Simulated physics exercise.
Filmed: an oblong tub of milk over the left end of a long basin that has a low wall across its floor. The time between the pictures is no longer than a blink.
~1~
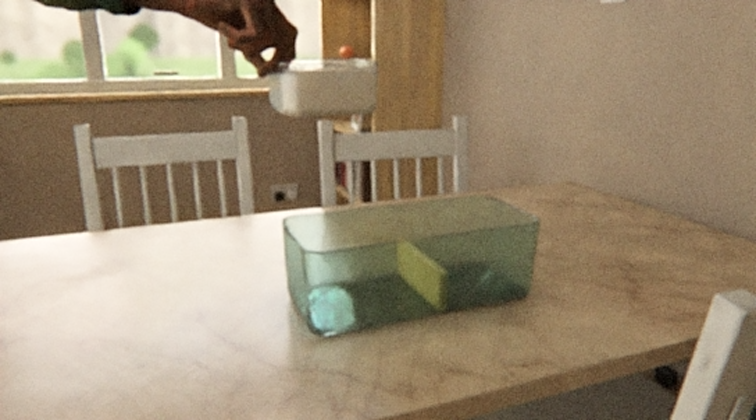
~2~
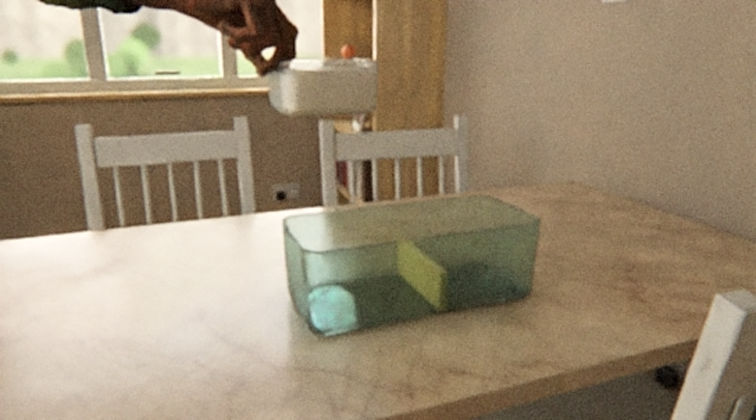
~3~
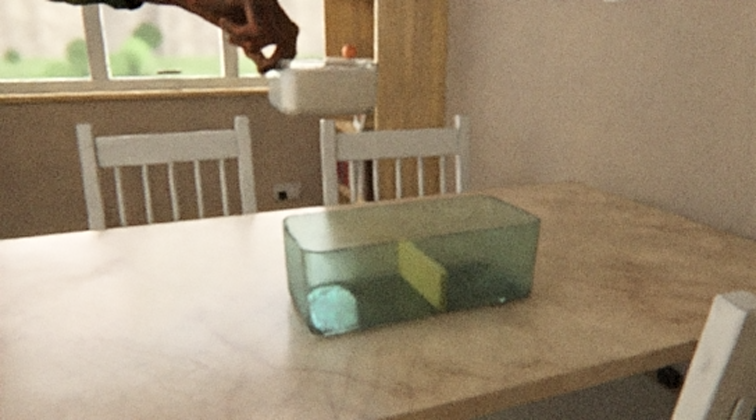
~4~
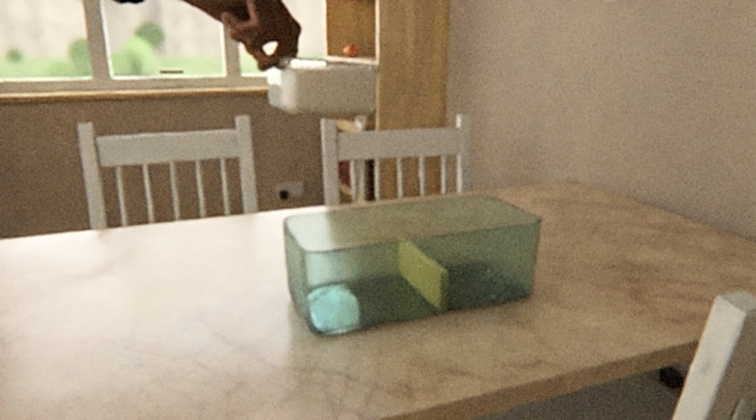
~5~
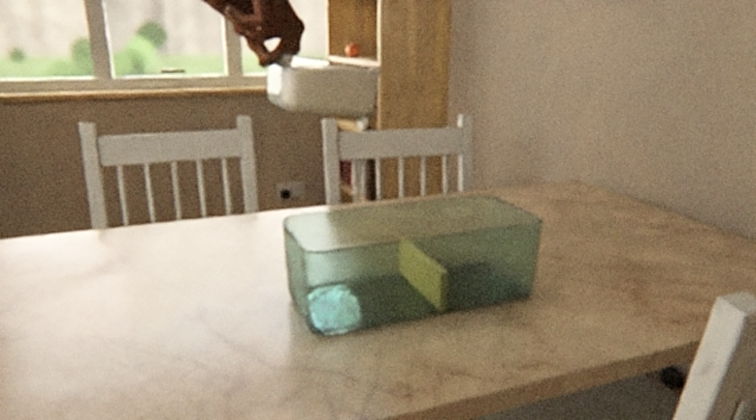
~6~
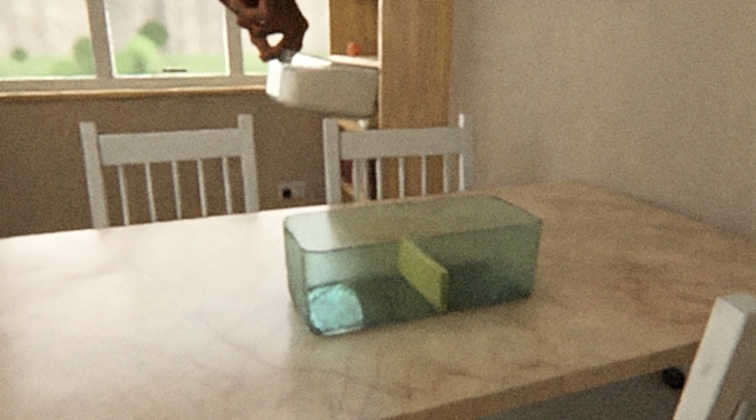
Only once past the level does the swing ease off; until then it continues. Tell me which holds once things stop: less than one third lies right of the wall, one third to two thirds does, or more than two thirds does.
Honestly, the portion right of the wall is middling, a third to two thirds.
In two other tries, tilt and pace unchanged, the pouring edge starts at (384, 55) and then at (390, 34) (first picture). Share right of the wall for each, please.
You'd get 70 percent from the first and 75 percent from the second.
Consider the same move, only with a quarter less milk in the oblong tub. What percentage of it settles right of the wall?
It would be somewhere near 20 %.
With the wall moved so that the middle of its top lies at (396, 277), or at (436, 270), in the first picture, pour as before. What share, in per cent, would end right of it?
Roughly 70 per cent, and 15 per cent.
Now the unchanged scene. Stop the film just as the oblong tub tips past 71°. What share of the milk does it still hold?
My estimate is close to 35 percent remaining.
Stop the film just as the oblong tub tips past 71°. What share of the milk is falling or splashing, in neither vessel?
45 %.
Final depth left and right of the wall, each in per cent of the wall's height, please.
The left reaches some 20 %, the right about 20 %.
A moment on, the oblong tub is tipped part way and 35 per cent is still to pour, 9 is left of the wall and 10 right of it.
Next, the oblong tub is tipped right over and 4 per cent is still to pour, 39 is left of the wall and 47 right of it.
Then the oblong tub is tipped right over and 0 per cent is still to pour, 51 is left of the wall and 48 right of it.
Later the oblong tub is tipped right over and 0 per cent is still to pour, 50 is left of the wall and 48 right of it.
Finally, 50 per cent lies left of the wall, 48 right of it and 2 outside.
